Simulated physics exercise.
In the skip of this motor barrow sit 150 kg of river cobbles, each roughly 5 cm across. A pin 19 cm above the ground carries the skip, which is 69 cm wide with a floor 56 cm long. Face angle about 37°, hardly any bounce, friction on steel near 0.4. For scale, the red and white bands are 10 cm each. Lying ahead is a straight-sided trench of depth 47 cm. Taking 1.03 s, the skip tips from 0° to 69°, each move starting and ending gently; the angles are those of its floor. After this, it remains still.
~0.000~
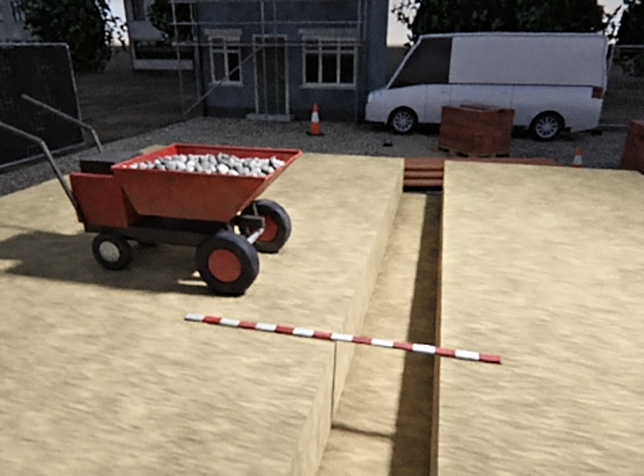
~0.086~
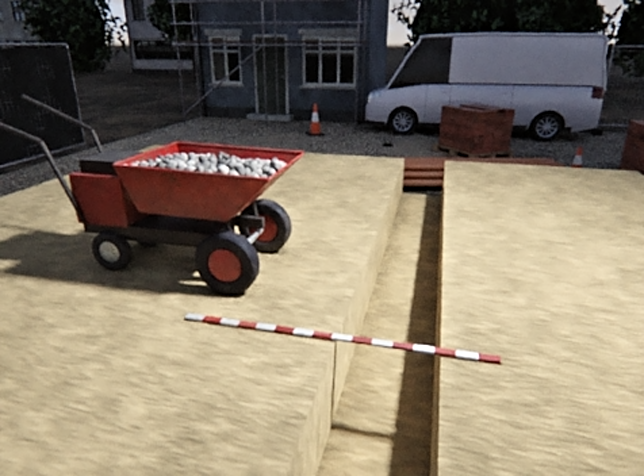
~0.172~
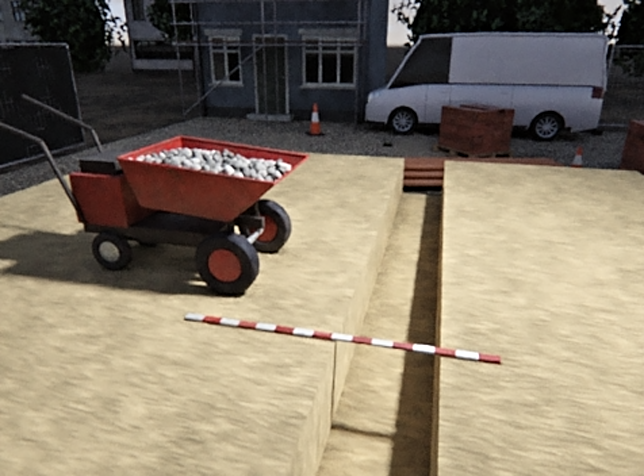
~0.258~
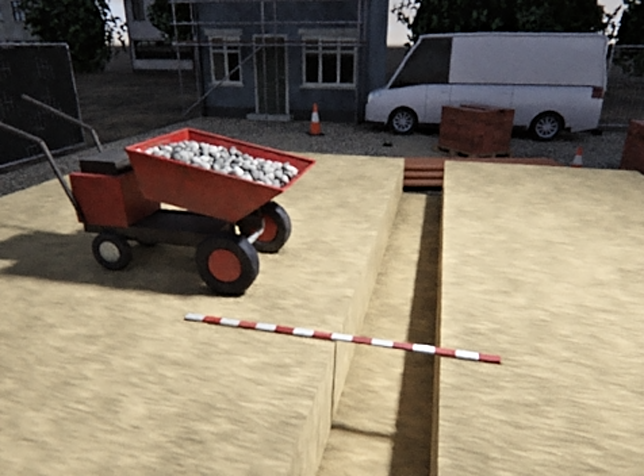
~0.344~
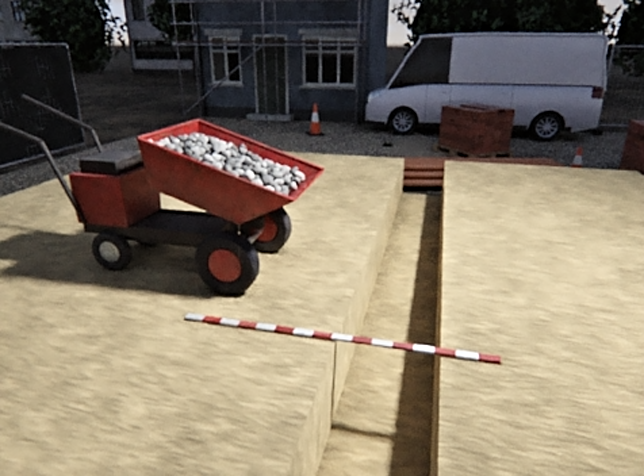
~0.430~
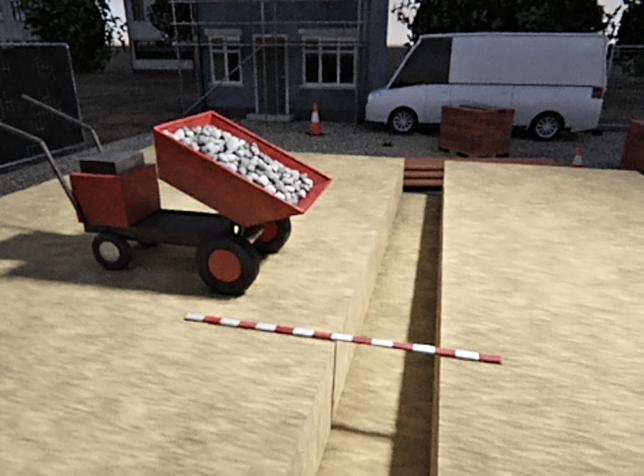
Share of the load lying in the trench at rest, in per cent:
94 per cent.
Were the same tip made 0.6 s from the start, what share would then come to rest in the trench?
Then some 95 per cent would.
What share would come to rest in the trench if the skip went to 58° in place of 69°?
I'd guess some 85 in a hundred.
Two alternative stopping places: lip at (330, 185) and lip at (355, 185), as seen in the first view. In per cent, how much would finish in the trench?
Roughly 85 percent for the first, and 50 percent for the second.
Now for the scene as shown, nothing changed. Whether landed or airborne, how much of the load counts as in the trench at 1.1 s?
35 per cent or so by then.
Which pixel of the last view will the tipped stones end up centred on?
In the last view, about (398, 343).
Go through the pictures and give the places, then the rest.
In the first picture, the skip is at 0°, its lip at (266, 179); the top of the load is at (211, 161).
In the second picture, lip at (268, 180), floor tilted 1°, highest stones at (206, 160); the stones move at 0.2 m/s on average.
In the third picture, the skip is at 5°, its lip at (274, 184); the top of the load is at (191, 155); the stones move at 0.5 m/s on average.
In the fourth picture, the skip is at 11°, its lip at (283, 191); the top of the load is at (184, 147); the stones move at 0.7 m/s on average.
In the fifth picture, the skip is at 18°, its lip at (293, 201); the top of the load is at (191, 140); the stones move at 0.8 m/s on average.
In the sixth picture, lip at (304, 213), floor tilted 26°, highest stones at (204, 133); the stones move at 0.9 m/s on average.
After 0.8 s the floor is at 58°; 100 % in the skip; the foremost stones are at (330, 242).
After 1.1 s the floor is at 69°; 59 % in the skip, 8 % short of the trench, 33 % in the trench; the foremost stones are at (410, 337).
After 1.5 s the floor is at 69°; 17 % in the skip, 9 % short of the trench, 74 % in the trench; the foremost stones are at (432, 345).
After 3.4 s the floor is at 69°; 0 % in the skip, 6 % short of the trench, 94 % in the trench; the foremost stones are at (433, 331).
